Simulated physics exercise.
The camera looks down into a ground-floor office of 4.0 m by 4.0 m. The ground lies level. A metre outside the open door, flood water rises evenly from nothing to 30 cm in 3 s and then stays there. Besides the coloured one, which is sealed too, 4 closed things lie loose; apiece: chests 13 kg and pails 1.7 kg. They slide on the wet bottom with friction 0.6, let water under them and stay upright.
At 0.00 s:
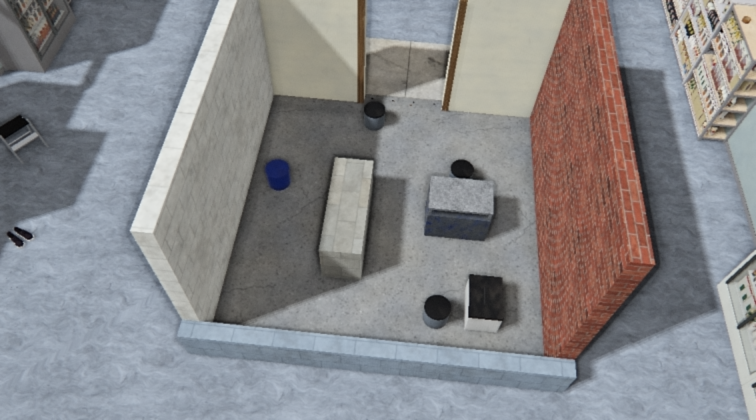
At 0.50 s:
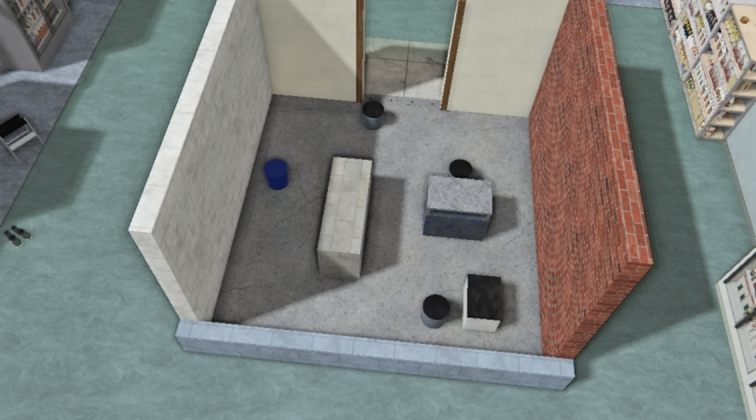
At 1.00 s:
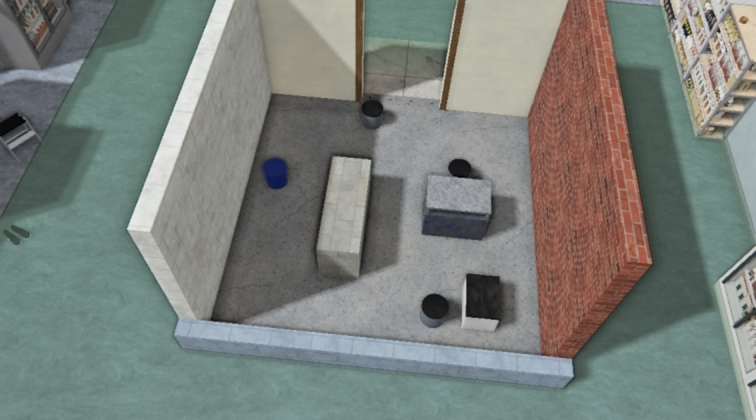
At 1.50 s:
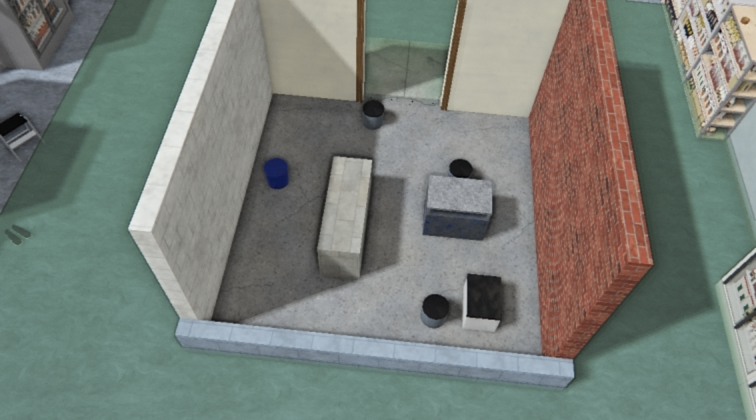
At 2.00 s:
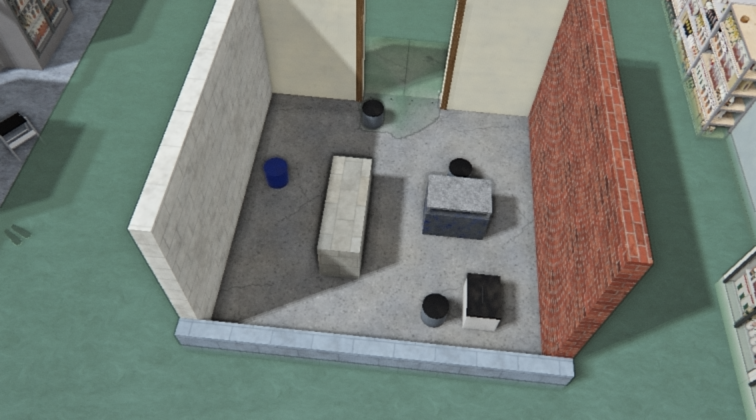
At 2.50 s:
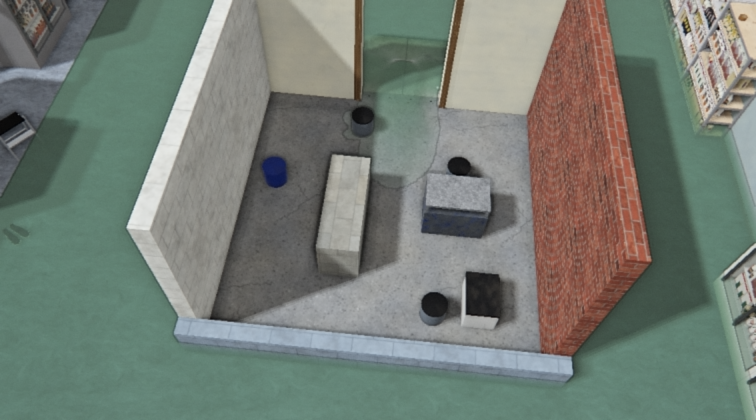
In a walled room seen from above, greenish water covered the floor outside, then crept in through the open doorway, and a dark pail near it shifted slightly left while the blue pail stayed put.
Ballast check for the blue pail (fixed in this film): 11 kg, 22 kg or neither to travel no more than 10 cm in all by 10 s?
Verdict: Only the higher weight holds it.
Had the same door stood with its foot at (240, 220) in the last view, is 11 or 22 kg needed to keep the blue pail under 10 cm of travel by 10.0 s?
Then only the higher weight holds it.
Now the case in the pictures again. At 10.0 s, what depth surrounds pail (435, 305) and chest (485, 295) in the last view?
Roughly 14 and 14 cm.
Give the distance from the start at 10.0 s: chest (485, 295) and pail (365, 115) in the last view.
In that order: 40 cm, 100 cm.
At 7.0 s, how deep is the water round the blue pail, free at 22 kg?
About 8 cm.
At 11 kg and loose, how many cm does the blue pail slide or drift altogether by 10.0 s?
Some 250 cm in all.
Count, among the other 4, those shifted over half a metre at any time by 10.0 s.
I count 4.
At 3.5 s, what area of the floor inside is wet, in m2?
Some 6.0 m2.
After 3.5 s the blue pail would be 0 cm from its start with 11 kg and 0 cm from its start with 22 kg; 1 cm of water round it then.
After 4.5 s the blue pail would be 13 cm from its start with 11 kg and 0 cm from its start with 22 kg; 7 cm of water round it then.
After 7.0 s the blue pail would be 103 cm from its start with 11 kg and 0 cm from its start with 22 kg; 8 cm of water round it then.
After 10.0 s the blue pail would be 78 cm from its start with 11 kg and 0 cm from its start with 22 kg; 16 cm of water round it then.
